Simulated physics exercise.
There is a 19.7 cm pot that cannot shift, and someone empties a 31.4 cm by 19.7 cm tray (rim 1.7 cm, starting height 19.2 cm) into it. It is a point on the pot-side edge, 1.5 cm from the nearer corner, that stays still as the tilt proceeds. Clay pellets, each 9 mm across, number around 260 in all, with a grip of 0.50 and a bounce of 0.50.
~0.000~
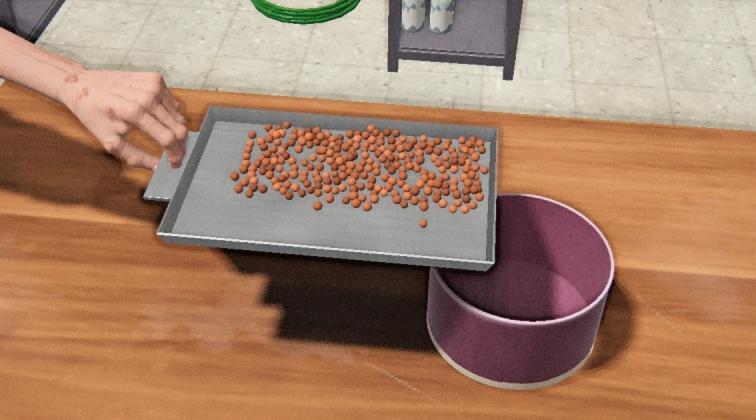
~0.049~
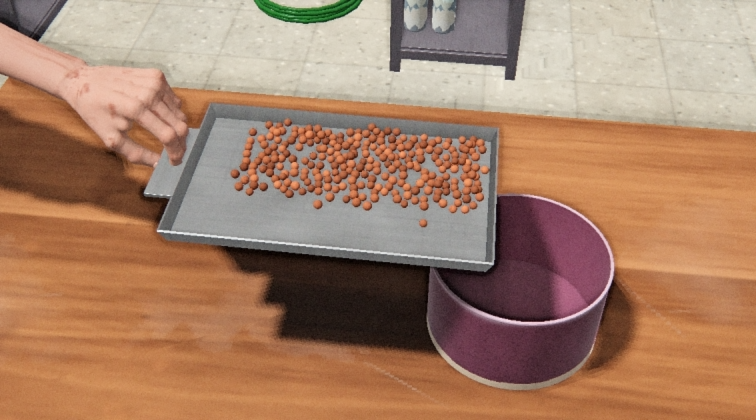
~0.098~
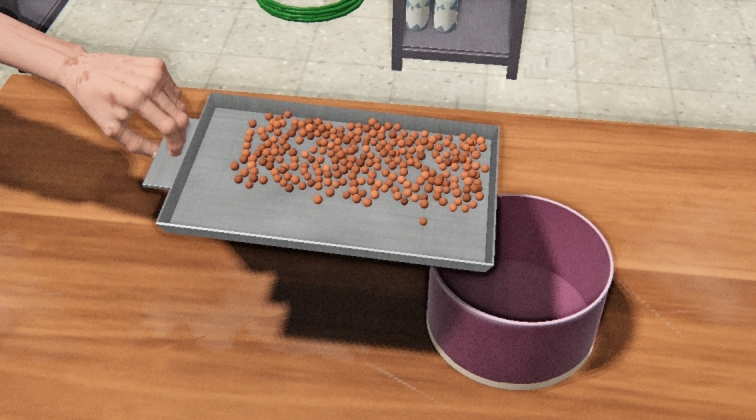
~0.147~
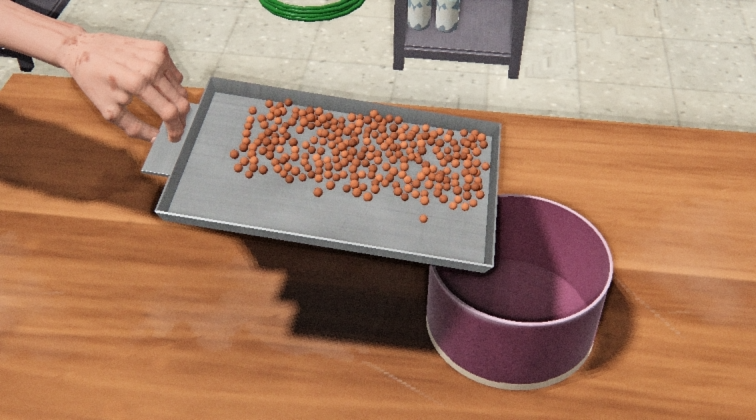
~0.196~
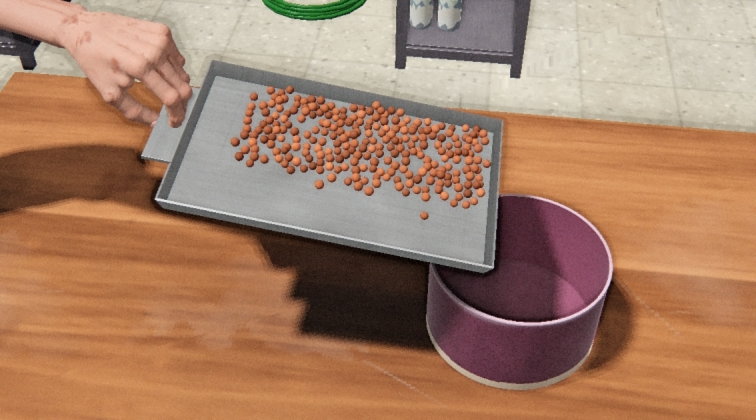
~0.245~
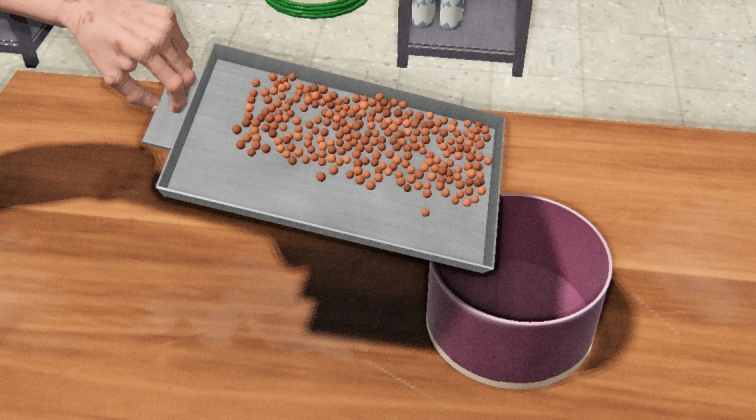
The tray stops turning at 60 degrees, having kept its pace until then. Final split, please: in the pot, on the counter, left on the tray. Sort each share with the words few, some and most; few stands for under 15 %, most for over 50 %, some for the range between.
The shares come out as follows. Pot: Few. Counter: Some. Left on the tray: Most.
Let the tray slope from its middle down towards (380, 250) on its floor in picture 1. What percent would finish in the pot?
0 %.
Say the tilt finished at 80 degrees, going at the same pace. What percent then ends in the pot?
That would give about 35 per cent.
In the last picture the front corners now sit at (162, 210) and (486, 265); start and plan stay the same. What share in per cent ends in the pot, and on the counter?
Final per cent - pot 0, counter 35.
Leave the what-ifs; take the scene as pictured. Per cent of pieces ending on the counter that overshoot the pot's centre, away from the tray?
80 per cent.
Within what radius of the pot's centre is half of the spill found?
18 cm.
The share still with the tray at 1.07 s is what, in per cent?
I'd put it at roughly 75 per cent.
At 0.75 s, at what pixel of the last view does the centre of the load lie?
I reckon close to (478, 195).
Then, at 0.55 s, tilt 37 degrees; the tray holds 100 %, the pot 0 %.
After 0.75 s, tilt 51 degrees; the tray holds 100 %, the pot 0 %.
Then, at 1.07 s, tilt 60 degrees; the tray holds 75 %, the pot 5 %.
By 2.1 s all is still; pot 5 %, counter 25 %, tray 70 %.
